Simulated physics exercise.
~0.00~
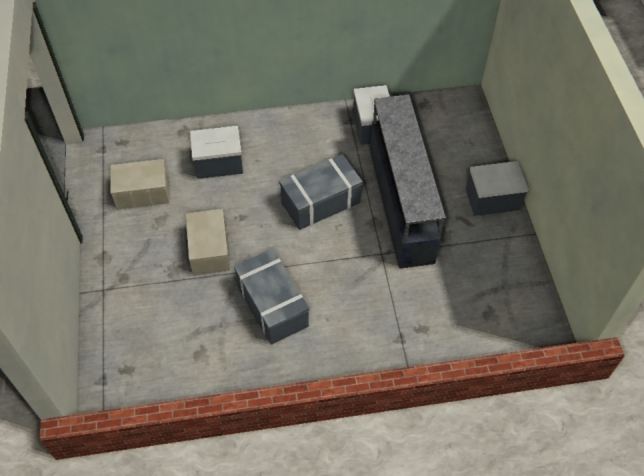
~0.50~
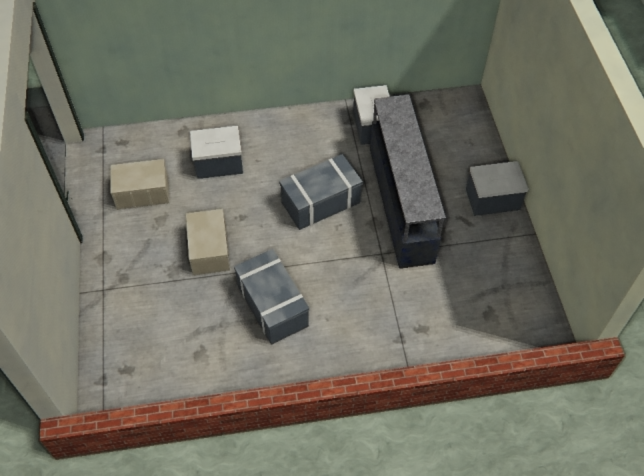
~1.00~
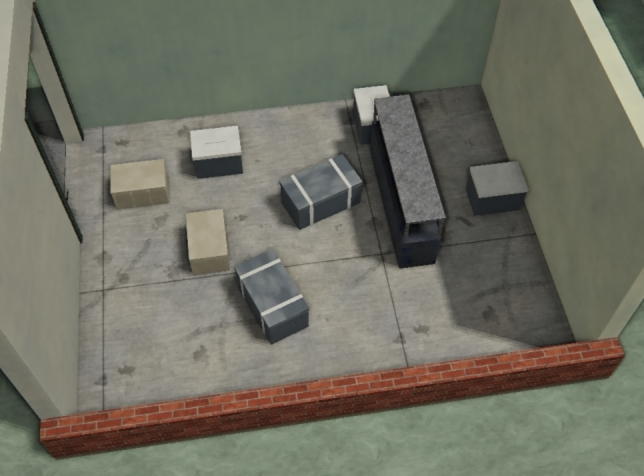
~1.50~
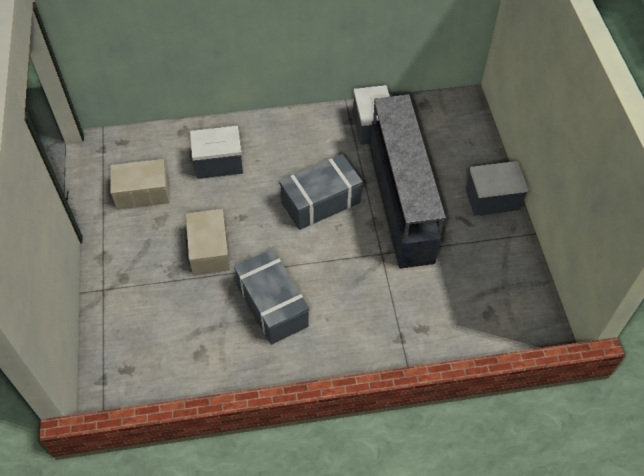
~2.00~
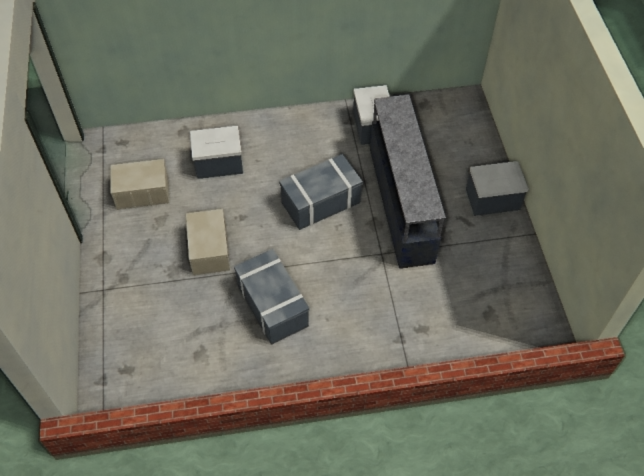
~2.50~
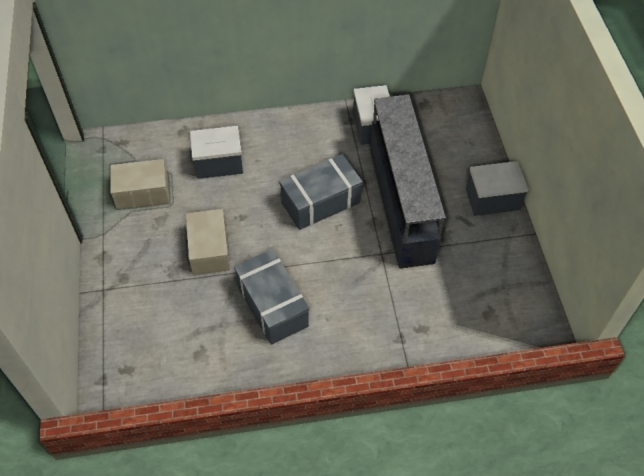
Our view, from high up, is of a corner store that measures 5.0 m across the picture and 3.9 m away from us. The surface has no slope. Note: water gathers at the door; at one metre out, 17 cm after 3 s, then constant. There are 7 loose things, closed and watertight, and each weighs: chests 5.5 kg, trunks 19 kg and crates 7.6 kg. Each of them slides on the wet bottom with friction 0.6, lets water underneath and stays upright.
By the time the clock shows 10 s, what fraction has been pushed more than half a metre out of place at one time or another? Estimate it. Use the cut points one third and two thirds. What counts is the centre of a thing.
It falls at two thirds or above.
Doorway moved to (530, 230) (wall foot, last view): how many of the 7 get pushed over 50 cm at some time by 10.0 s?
Count: 2.
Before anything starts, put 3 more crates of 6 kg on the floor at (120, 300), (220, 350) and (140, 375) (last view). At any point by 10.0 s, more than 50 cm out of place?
Taking them in the given order: Smaller, then smaller, then smaller.
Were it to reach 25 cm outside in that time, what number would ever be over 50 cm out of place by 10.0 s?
So the tally would be 6.
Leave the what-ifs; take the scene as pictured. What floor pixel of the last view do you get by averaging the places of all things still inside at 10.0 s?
Near (396, 294).
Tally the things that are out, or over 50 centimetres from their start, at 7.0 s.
The number I get is 4.
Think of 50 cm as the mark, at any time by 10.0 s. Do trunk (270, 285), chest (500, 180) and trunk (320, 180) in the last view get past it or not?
Result, in order: Stayed within / exceeded / exceeded.
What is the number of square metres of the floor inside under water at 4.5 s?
Roughly 6.5 m2 of it is wet.
After 3.5 s 0 of 7 are over 50 cm from their spots; 0 afloat.
After 4.5 s 1 of 7 are over 50 cm from their spots; 1 afloat.
After 7.0 s 4 of 7 are over 50 cm from their spots; 3 afloat.
After 10.0 s 6 of 7 are over 50 cm from their spots, and 6 have been at some point; 6 afloat.
